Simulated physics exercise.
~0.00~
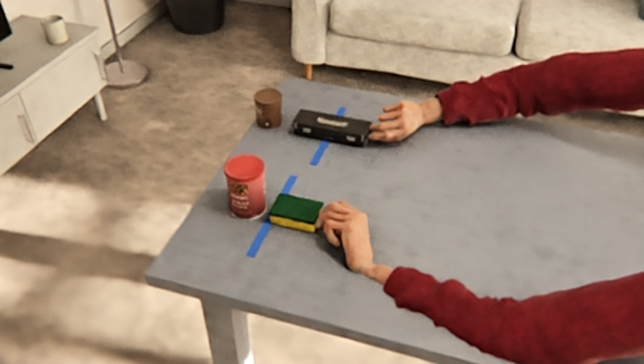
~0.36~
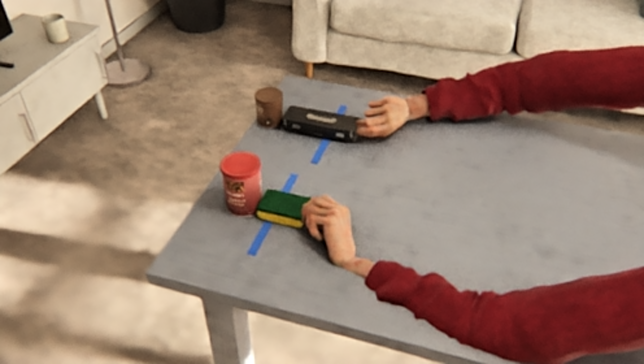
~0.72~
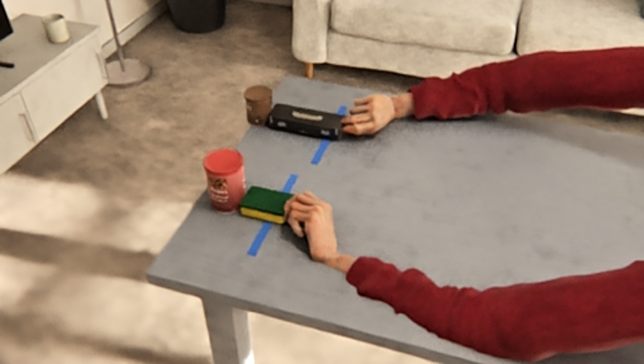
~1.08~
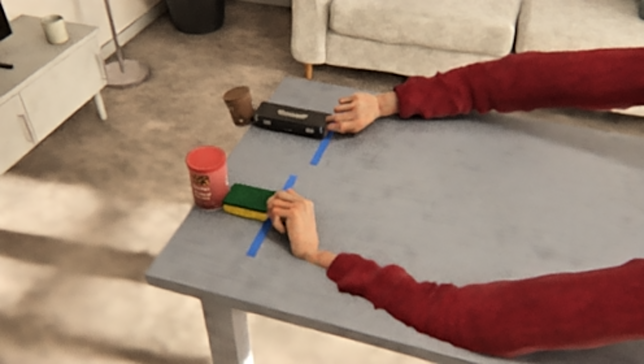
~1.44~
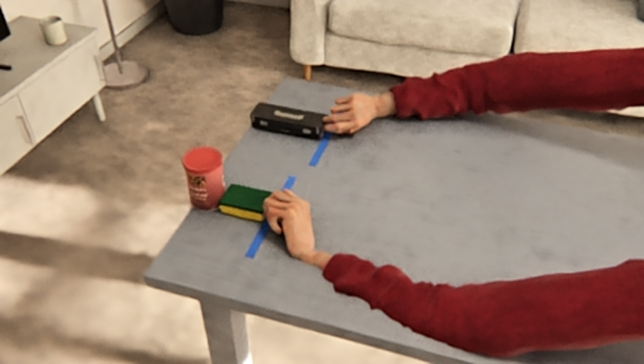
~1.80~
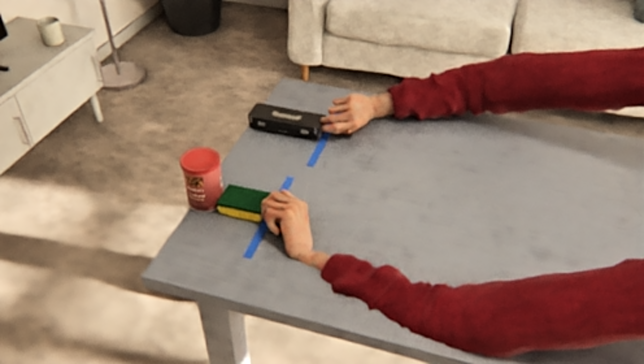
Two hands in red sleeves slowly pushed a black case and a yellow and green sponge left across a gray table, sliding a brown tin and a red tin along until the brown one tipped over the edge and the red one stayed on.
